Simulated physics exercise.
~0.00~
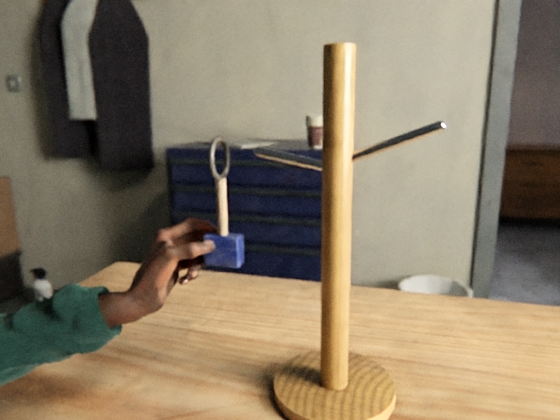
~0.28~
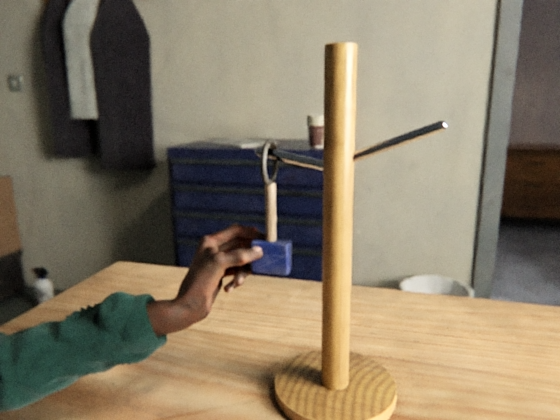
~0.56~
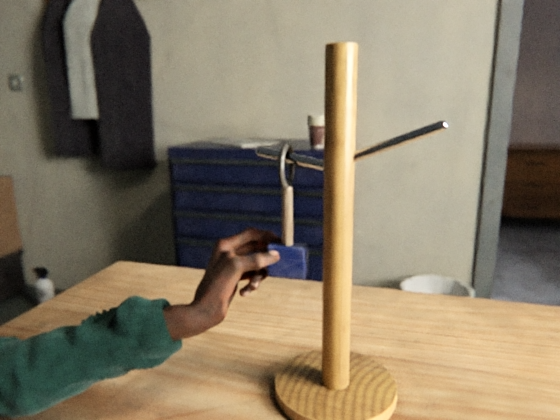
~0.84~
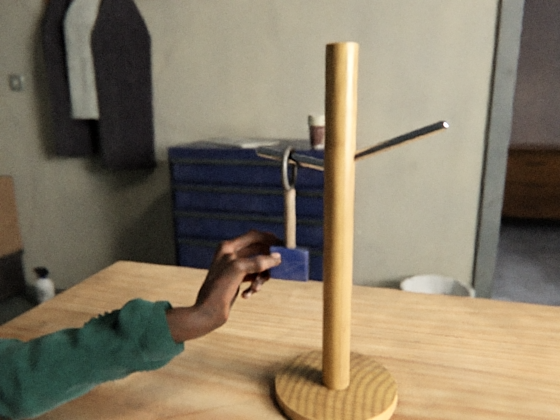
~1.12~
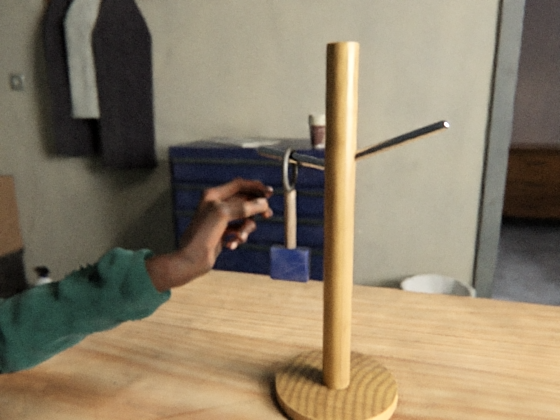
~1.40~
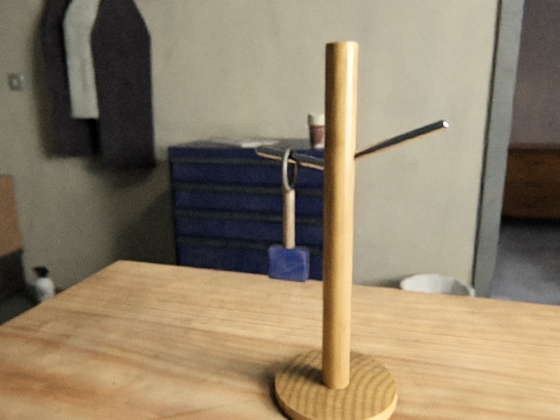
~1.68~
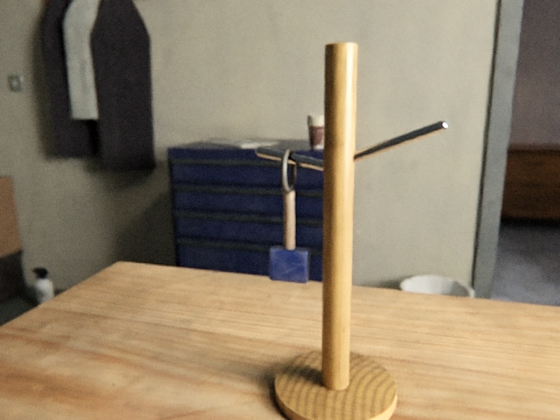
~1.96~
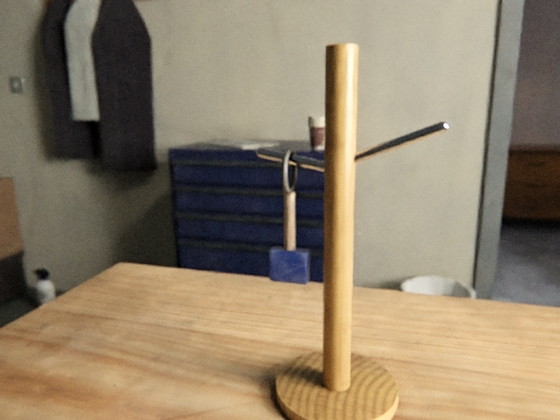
A blue brush with a ring on its handle was carried right by a hand in a green sleeve and hooked onto the left peg of a wooden stand, then the hand let go and withdrew, leaving the brush hanging there.
